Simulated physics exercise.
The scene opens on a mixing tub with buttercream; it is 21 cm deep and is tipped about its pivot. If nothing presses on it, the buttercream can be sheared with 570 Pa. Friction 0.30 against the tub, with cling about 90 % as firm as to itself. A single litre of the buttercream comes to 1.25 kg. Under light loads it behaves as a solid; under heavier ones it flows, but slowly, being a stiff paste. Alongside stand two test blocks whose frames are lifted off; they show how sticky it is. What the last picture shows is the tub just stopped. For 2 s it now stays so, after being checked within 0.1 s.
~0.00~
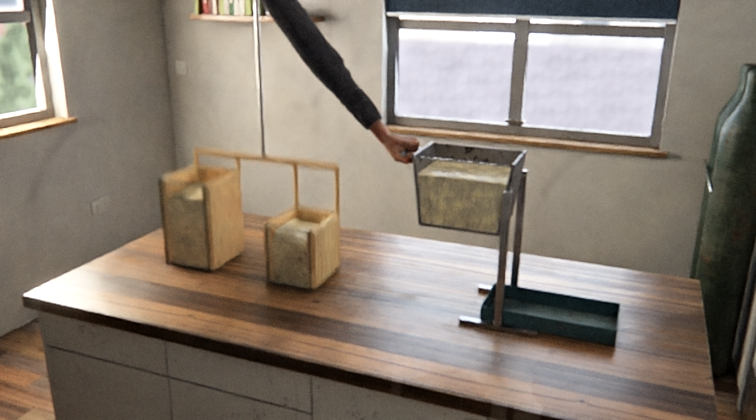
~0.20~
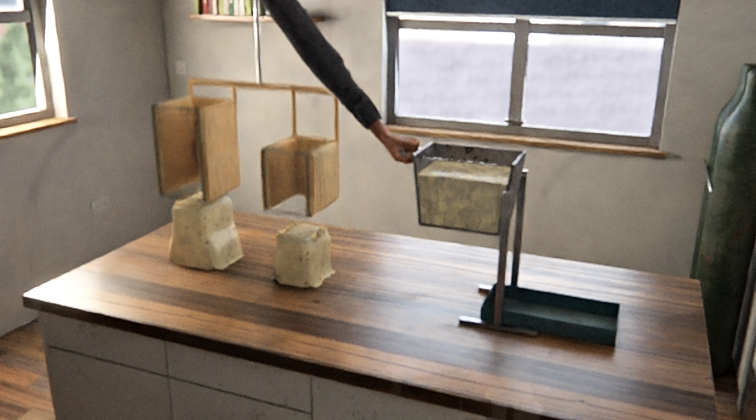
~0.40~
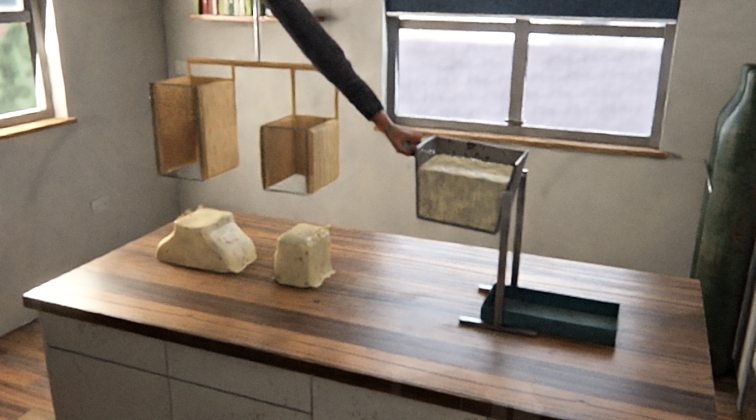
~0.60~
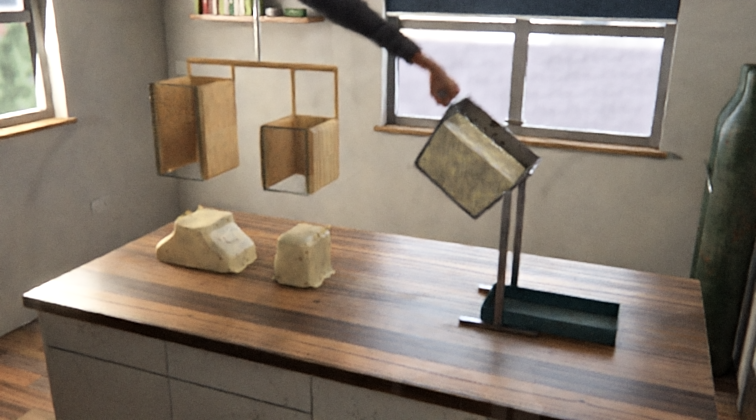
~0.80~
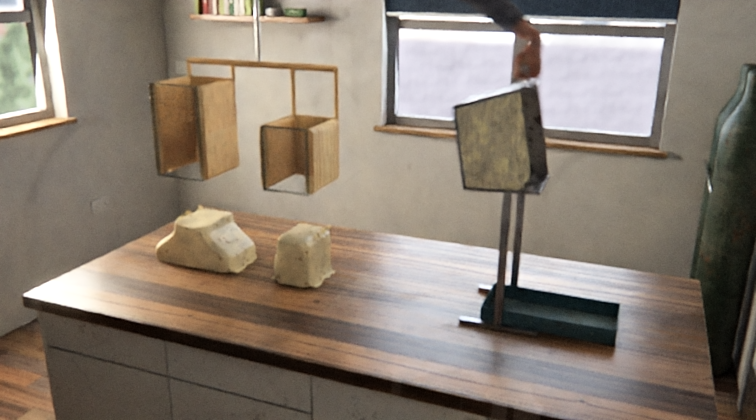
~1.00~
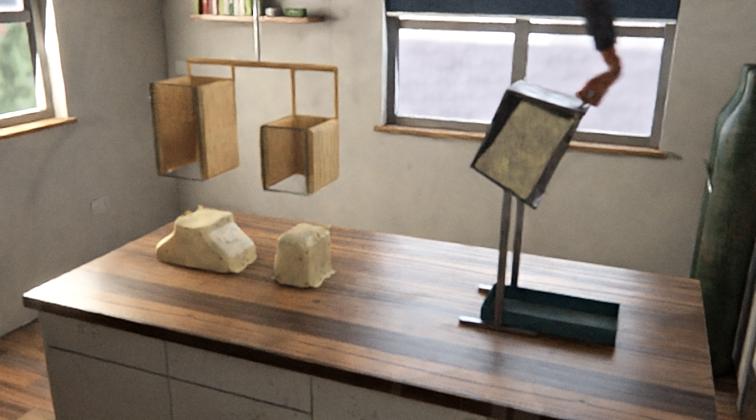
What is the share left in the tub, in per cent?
About 0 %.
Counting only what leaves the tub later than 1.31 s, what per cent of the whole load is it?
I reckon it's around 3 in a hundred.
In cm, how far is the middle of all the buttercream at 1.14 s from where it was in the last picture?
The change is near 12 cm.
By 1.14 s, the tub is at 111 degrees and holds 55 %.
By 1.31 s, the tub is at 111 degrees and holds 3 %.
By 1.48 s, the tub is at 111 degrees and holds 0 %.
By 1.65 s, the tub is at 111 degrees and holds 0 %.
By 3.00 s, at the end, the tub is at 111 degrees and holds 0 %.
